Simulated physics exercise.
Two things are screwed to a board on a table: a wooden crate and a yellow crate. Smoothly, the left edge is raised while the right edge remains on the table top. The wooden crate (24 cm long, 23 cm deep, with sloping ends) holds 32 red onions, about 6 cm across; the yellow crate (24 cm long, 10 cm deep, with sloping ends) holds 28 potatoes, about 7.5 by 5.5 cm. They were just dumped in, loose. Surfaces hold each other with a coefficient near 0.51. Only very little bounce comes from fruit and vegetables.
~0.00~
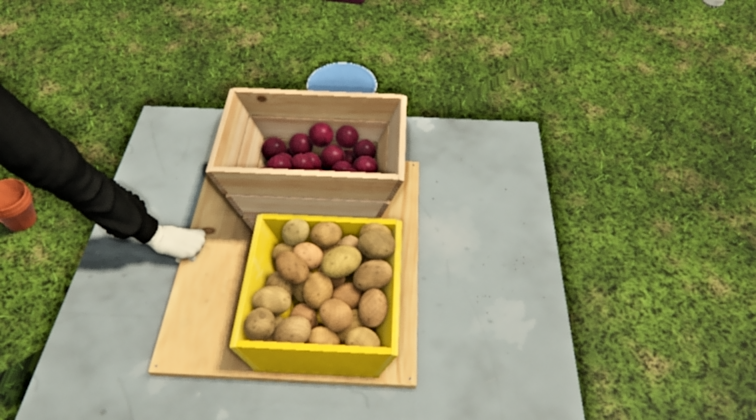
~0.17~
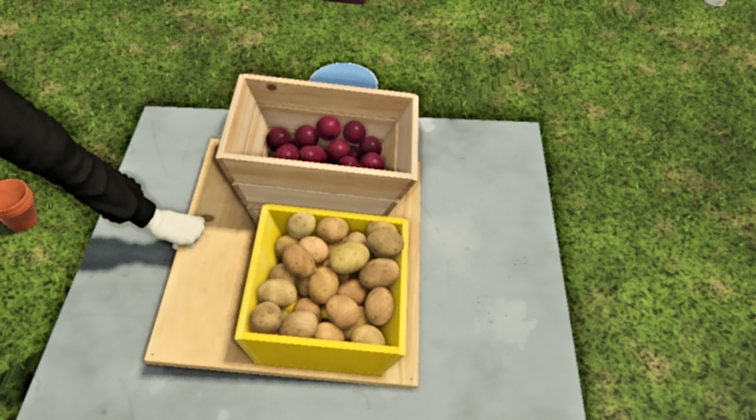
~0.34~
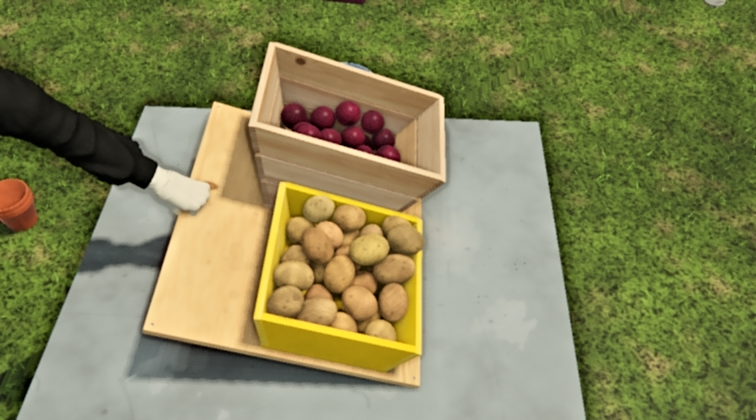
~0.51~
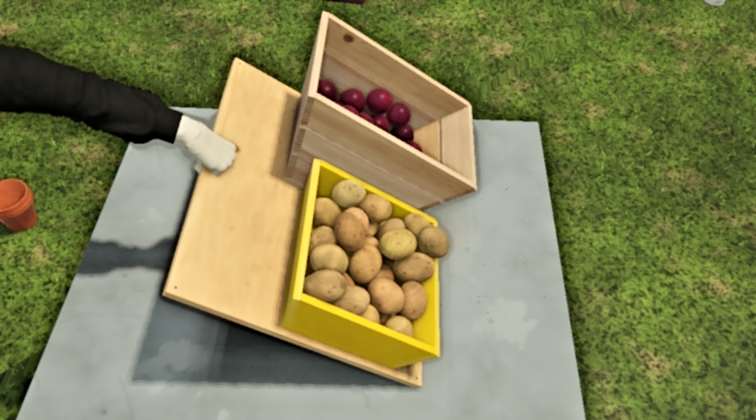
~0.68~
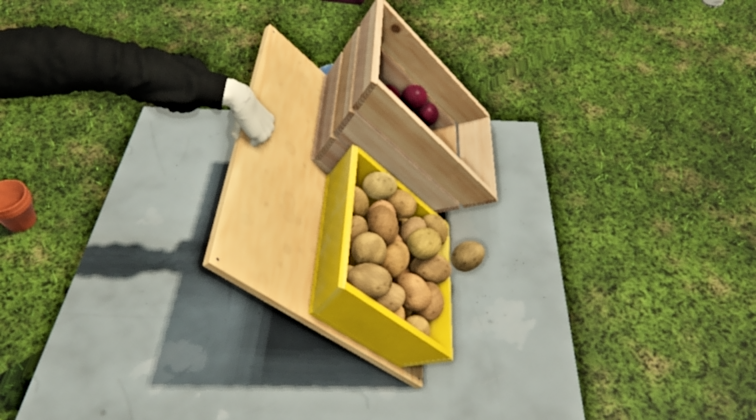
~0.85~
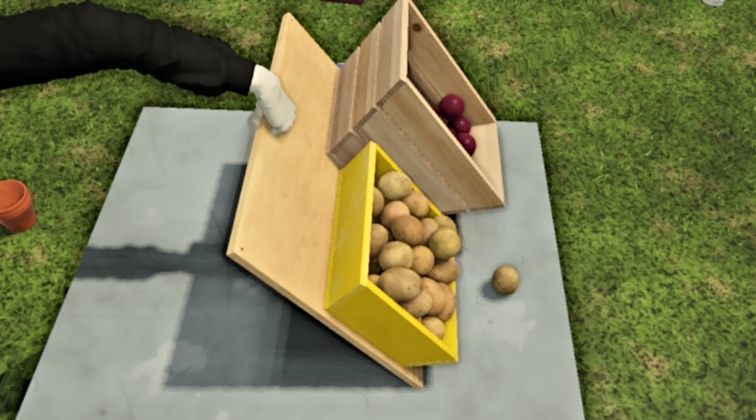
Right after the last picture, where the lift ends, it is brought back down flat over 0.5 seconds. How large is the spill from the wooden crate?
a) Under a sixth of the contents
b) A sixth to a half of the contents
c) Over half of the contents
The answer is a.
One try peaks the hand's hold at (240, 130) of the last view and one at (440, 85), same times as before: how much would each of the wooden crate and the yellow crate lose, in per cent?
Wooden crate: 0 %, then 90 %; yellow crate: 10 %, then 90 %.
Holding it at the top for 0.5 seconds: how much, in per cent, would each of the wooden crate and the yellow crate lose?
In that case you'd see wooden crate shed 0 percent of its load and yellow crate shed 10 percent.
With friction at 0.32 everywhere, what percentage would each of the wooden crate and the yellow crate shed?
Wooden crate 0, yellow crate 20 per cent.
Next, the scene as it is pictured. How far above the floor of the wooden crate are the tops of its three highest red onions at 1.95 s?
Roughly 20 cm.
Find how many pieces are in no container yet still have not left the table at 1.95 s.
Count: Around 4.
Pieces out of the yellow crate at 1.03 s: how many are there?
Yellow crate: Roughly 2 out by then.
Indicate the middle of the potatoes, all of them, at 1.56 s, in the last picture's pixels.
In the last view, the centre sits near (342, 294).
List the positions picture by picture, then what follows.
In the first picture (we follow the rim corner now nearest the camera), wooden crate at (398, 177); yellow crate at (392, 351); tilt 0°; nothing out yet.
In the second picture, wooden crate at (412, 176); yellow crate at (399, 351); tilt 6°.
In the third picture, wooden crate at (441, 177); yellow crate at (416, 350); tilt 19°.
In the fourth picture, wooden crate at (474, 185); yellow crate at (436, 351); tilt 36°.
In the fifth picture, wooden crate at (496, 196); yellow crate at (451, 355); tilt 49°; 1 out, the lowest potato at (468, 256).
In the sixth picture, wooden crate at (504, 202); yellow crate at (457, 357); tilt 55°; 1 out, the lowest potato at (505, 281).
After 1.03 s, tilt 39°; 0 of 32 out of the wooden crate and 2 of 28 out of the yellow crate.
After 1.25 s, tilt 6°; 1 of 32 out of the wooden crate and 2 of 28 out of the yellow crate.
After 1.56 s, tilt 0°; 1 of 32 out of the wooden crate and 4 of 28 out of the yellow crate.
When it is over (at 1.95 s), 1 of 32 out of the wooden crate and 4 of 28 out of the yellow crate. Asked share, 1 of 32, 3 per cent.
